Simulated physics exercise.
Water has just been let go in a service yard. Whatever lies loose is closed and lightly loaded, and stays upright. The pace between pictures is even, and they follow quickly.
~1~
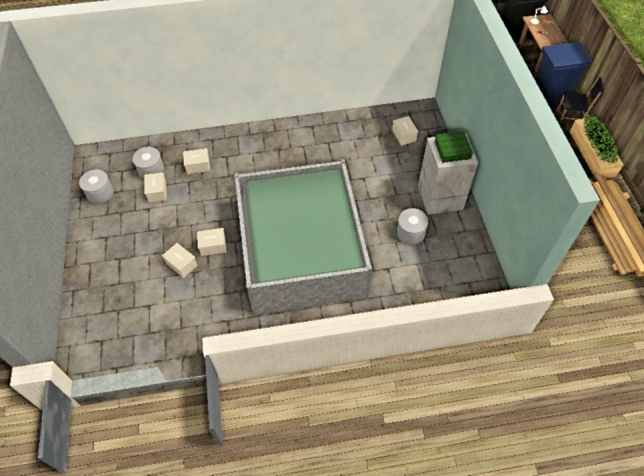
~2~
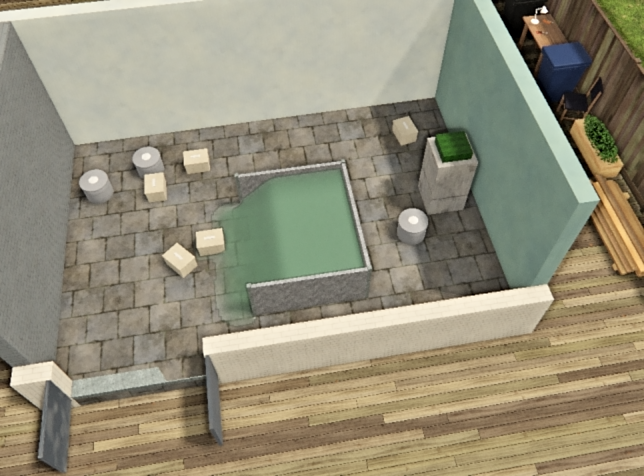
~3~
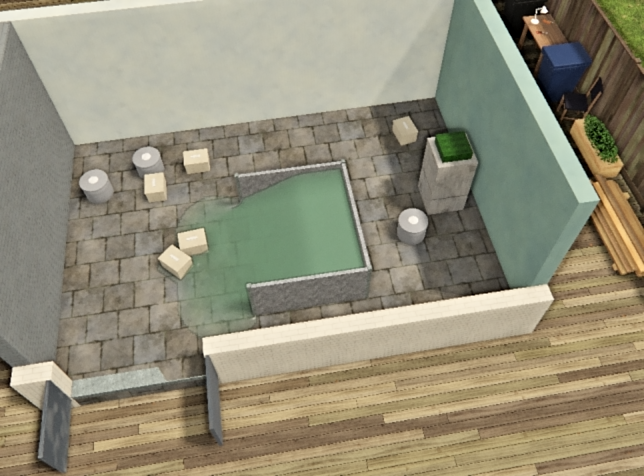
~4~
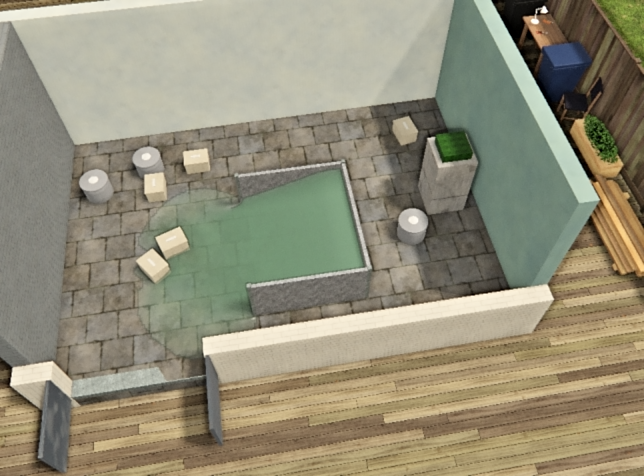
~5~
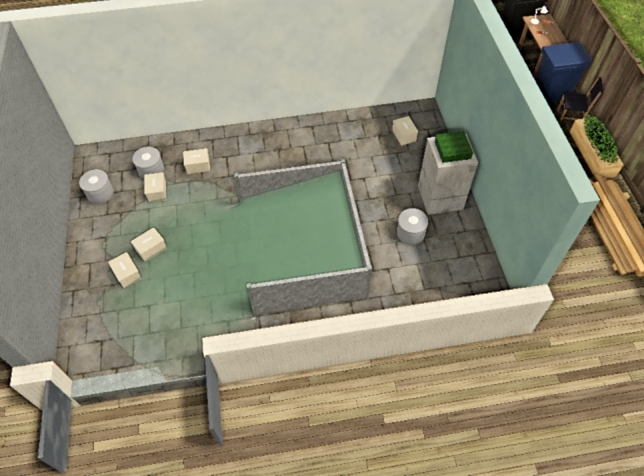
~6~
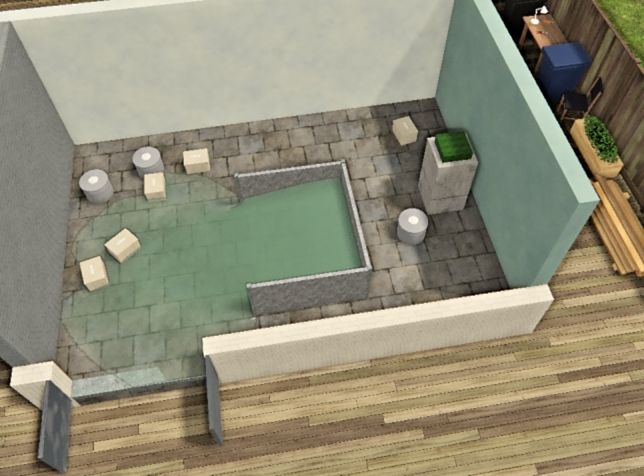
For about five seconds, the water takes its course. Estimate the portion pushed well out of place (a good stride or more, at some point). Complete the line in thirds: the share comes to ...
The share comes to at least two thirds.
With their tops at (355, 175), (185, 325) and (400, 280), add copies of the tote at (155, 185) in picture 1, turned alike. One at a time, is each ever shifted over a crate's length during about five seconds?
Stays put, shoved clear, stays put.
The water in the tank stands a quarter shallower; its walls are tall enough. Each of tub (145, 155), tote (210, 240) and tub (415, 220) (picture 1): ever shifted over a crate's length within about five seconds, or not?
First one reached the mark, second one reached the mark, third one stopped before it.
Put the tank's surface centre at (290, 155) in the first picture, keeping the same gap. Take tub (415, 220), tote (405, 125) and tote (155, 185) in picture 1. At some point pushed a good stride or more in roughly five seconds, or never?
Item one not displaced far, item two not displaced far, item three travelled far enough.
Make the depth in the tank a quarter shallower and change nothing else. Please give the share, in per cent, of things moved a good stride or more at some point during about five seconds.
Roughly 80 per cent of them.
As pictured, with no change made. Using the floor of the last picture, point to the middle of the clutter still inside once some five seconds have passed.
About (271, 192).
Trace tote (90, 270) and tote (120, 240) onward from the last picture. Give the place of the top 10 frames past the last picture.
I'd guess close to (62, 261) and close to (76, 154).
A moment on, 2 of 8 are well off their spots; 2 afloat.
Next, 5 of 8 are well off their spots; 4 afloat.
Later, 6 of 8 are well off their spots; 4 afloat.
In the end, 6 of 8 are well off their spots, and 6 have been at some point; 2 afloat.
